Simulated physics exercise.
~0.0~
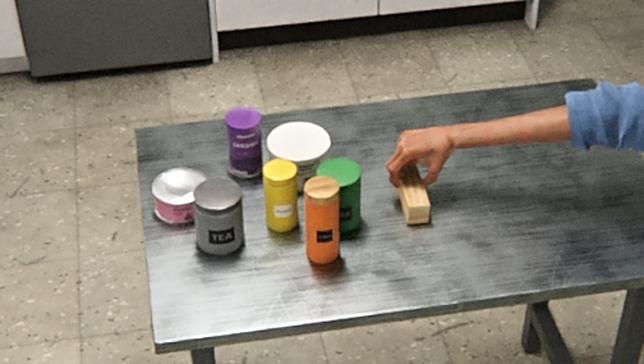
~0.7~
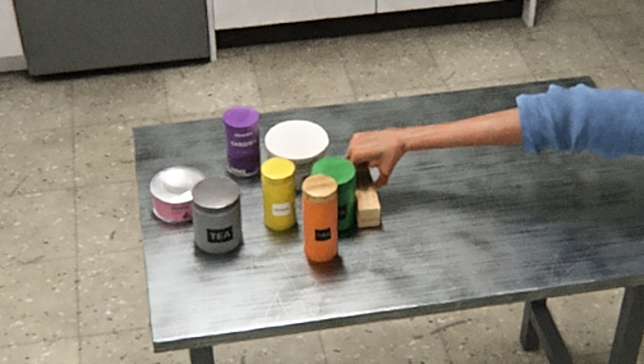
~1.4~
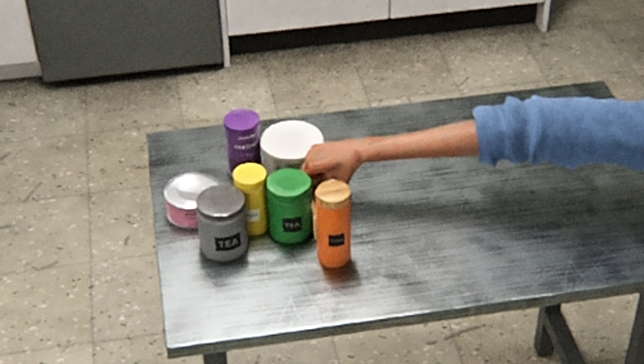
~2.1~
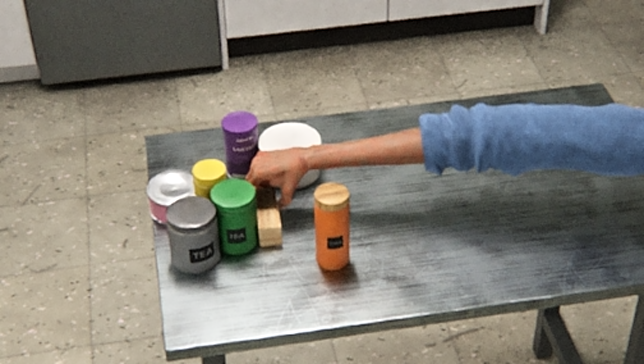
A hand in a blue sleeve reaches in from the right over a dark grey table, seen from above at an angle, holding a small wooden block. On the left stand a purple tin, a white tub, a pink tub with a pale lid, and grey, yellow, green and orange jars. The hand slides the block left behind the orange jar until it meets the green jar. It pushes on, shifting the green, yellow and grey jars leftward and nudging the white tub. The jars end upright, crowded near the pink tub, while the orange jar stands alone, unmoved.
